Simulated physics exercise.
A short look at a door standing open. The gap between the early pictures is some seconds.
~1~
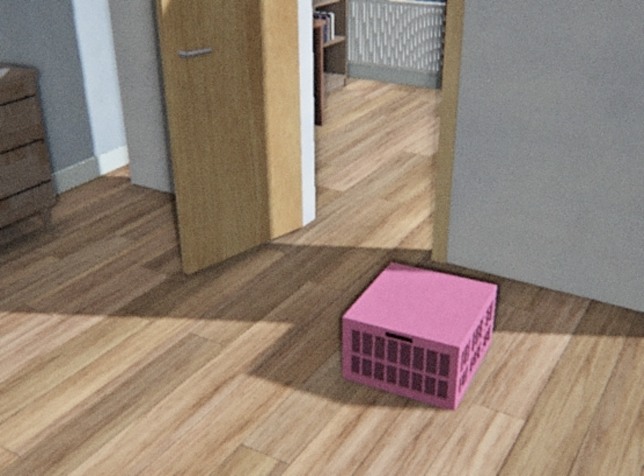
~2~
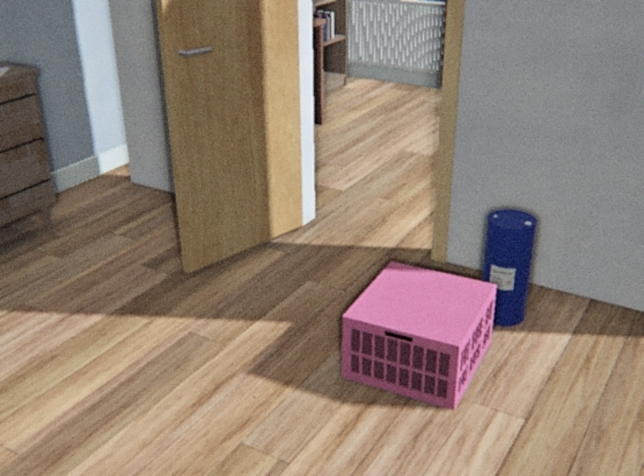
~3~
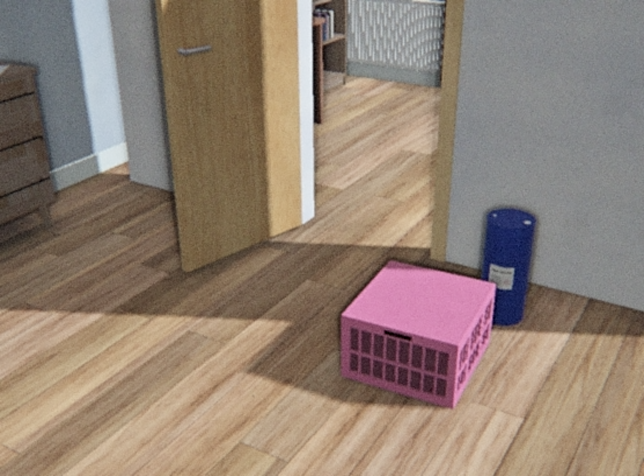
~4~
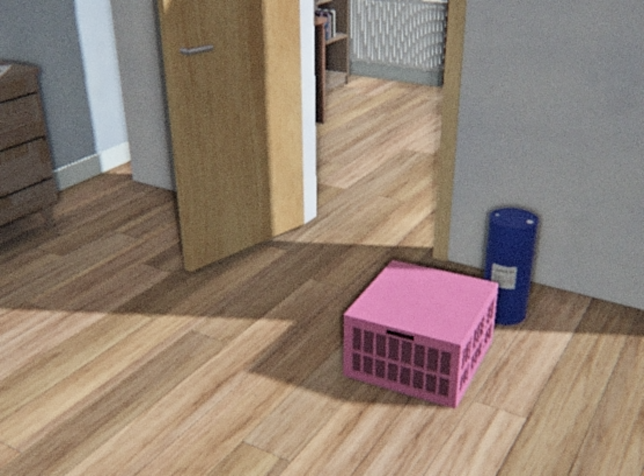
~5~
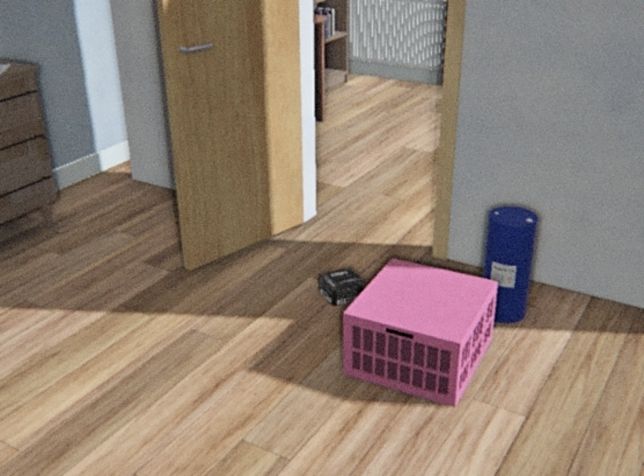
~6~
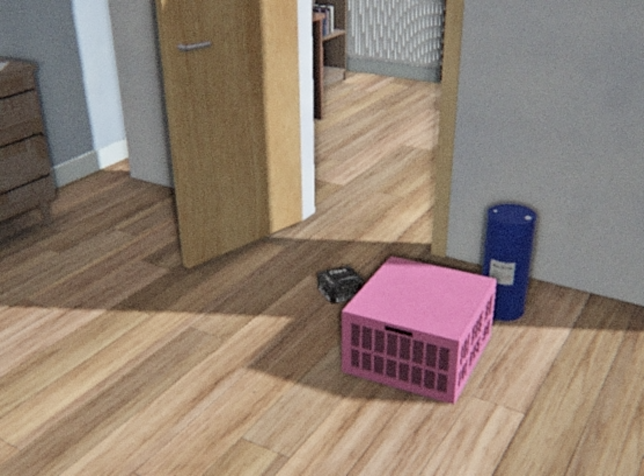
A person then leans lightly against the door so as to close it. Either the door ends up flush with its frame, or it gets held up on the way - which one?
My guess is the door will end up fully home.
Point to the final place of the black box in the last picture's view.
Roughly (389, 285).
Then, 0.90 s later than the last frame, door at 82°.
Then, 1.70 s later than the last frame, door at 50°; black box moved a little near (347, 285).
Then, 2.00 s later than the last frame, door at 38°; black box moved about its own width near (376, 285).
Then, 2.50 s later than the last frame, door at 18°; black box moved about its own width near (389, 285).
When it is over, door at 0°; moved from the start, black box; the other 2 as before. End places, in pixels of the last picture, black box near (389, 285).
